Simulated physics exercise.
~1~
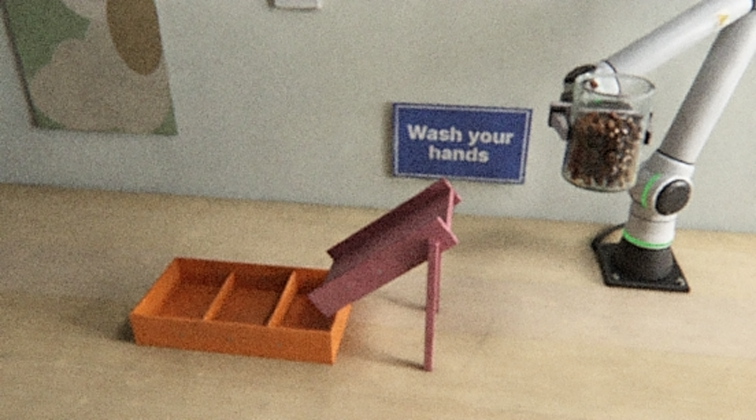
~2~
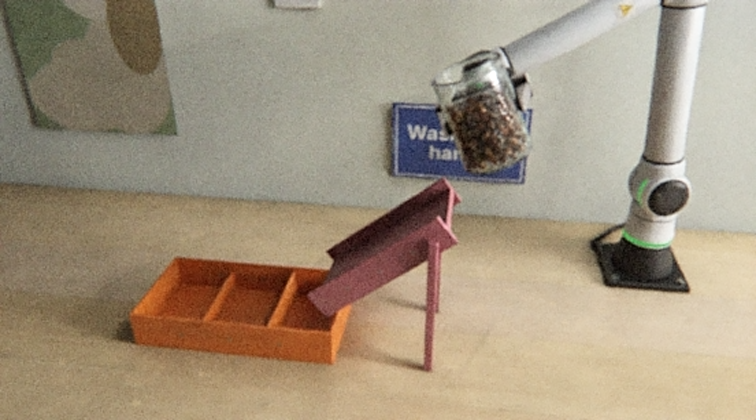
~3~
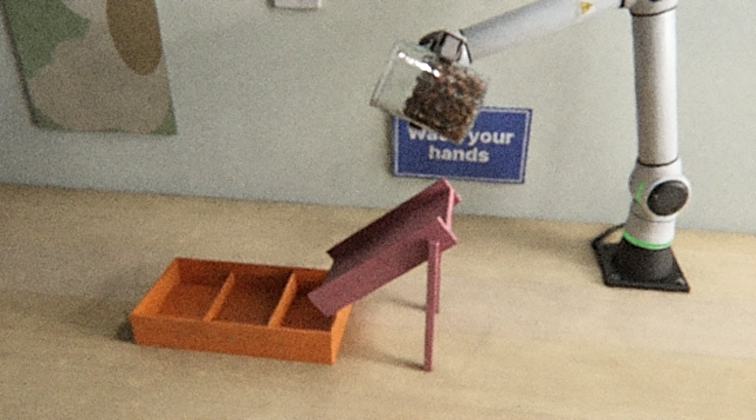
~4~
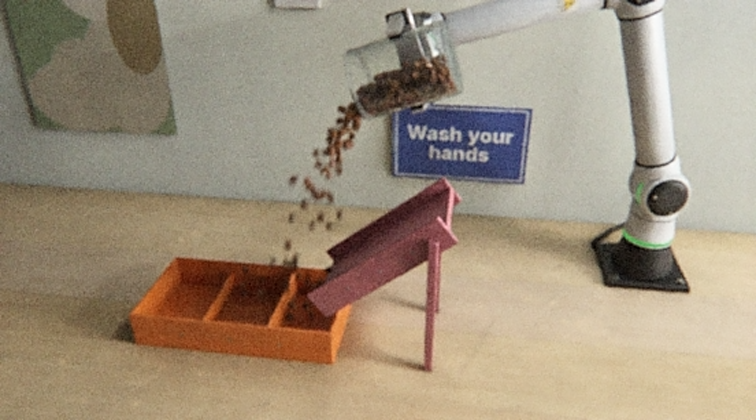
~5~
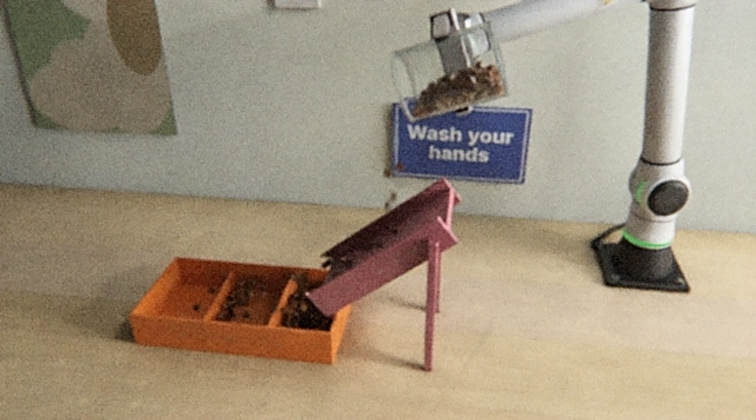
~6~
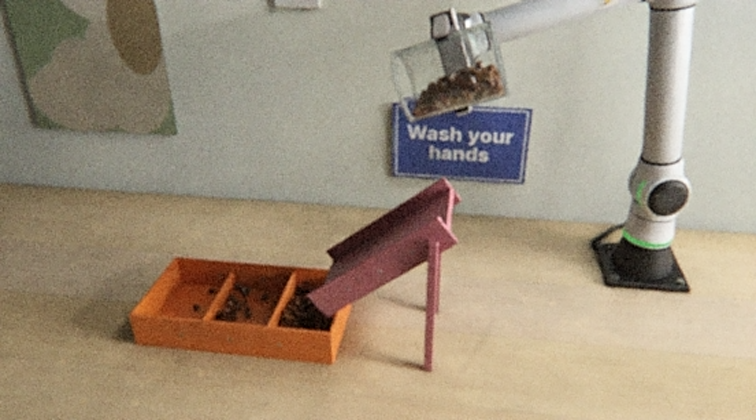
On a wooden worktop, a robot arm tips a beaker of brown pellets over a chute and divided orange tray, leaving some inside.
